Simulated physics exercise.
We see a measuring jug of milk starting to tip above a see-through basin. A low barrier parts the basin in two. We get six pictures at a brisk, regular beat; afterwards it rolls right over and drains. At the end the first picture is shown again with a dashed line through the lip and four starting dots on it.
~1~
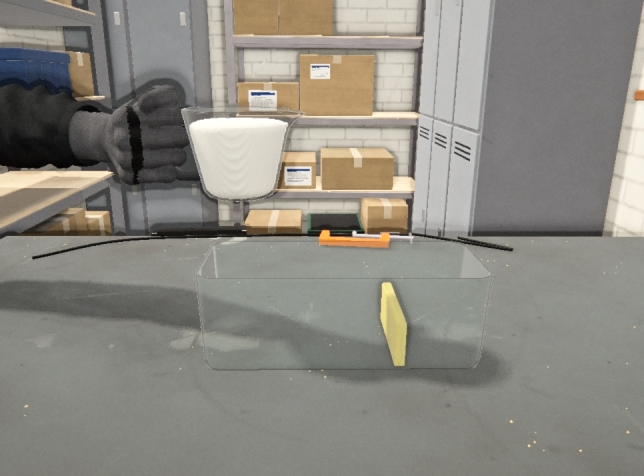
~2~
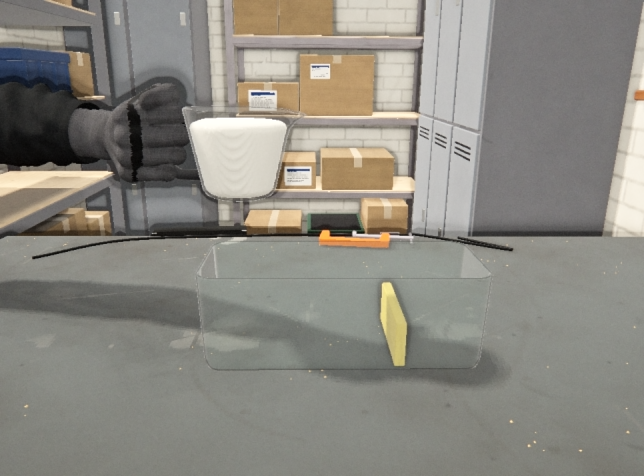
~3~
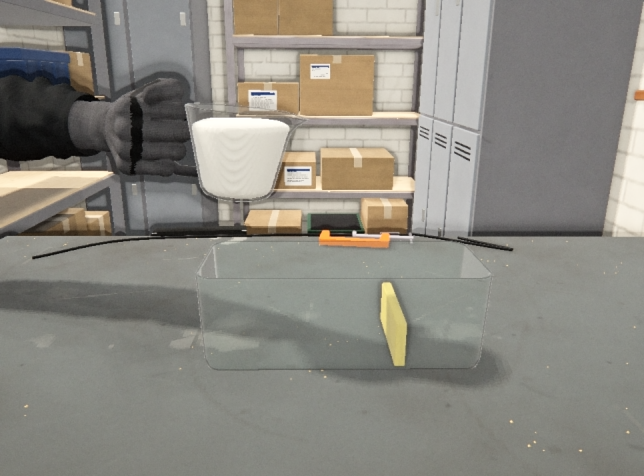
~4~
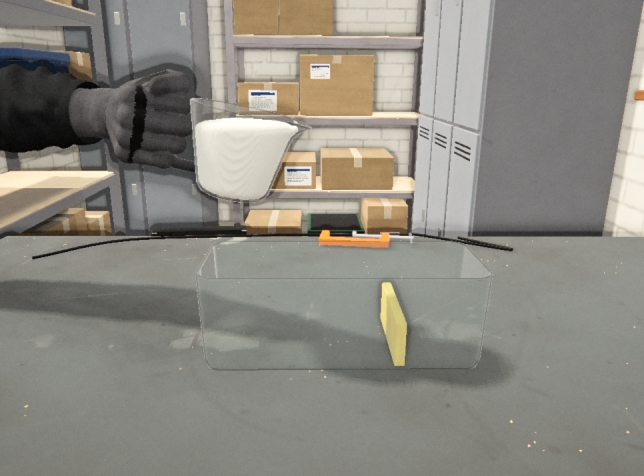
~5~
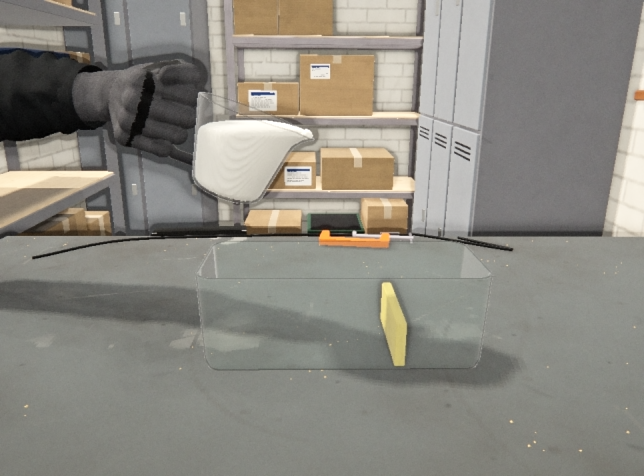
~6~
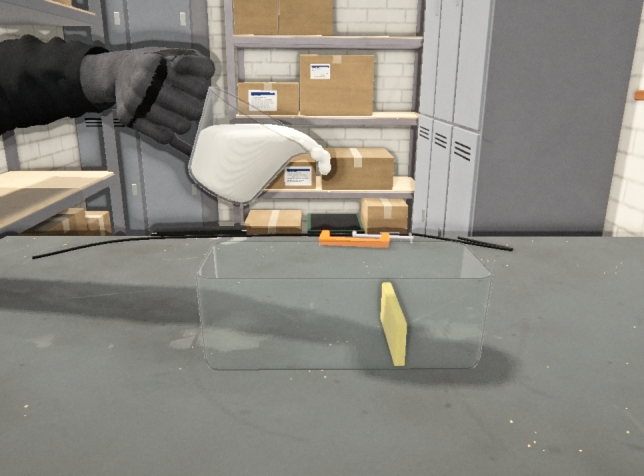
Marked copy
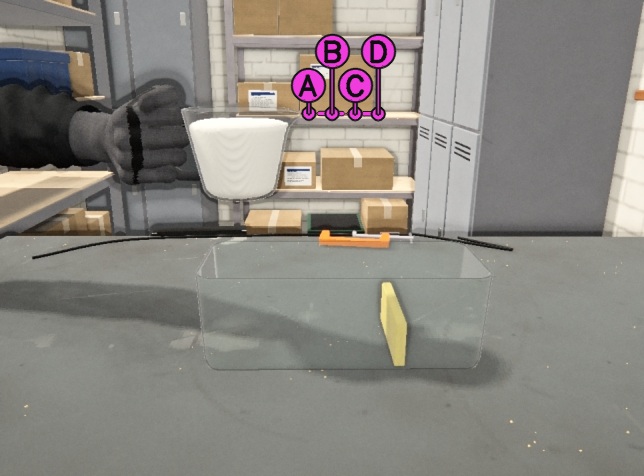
A gloved hand tilts a clear jug rightward until white milk passes over its lip.
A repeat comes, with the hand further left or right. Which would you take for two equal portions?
Dot C does it best.
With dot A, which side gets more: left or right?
More ends on the left.
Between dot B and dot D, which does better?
D.
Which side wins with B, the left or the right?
The left side.
In magenta, A at (308, 113); B at (332, 113); C at (355, 113); D at (378, 113).
Choosing A, about 96 % ends left of the wall and 3 % right of it.
Choosing B, about 90 % ends left of the wall and 9 % right of it.
Choosing C, about 55 % ends left of the wall and 45 % right of it.
Choosing D, about 23 % ends left of the wall and 75 % right of it.
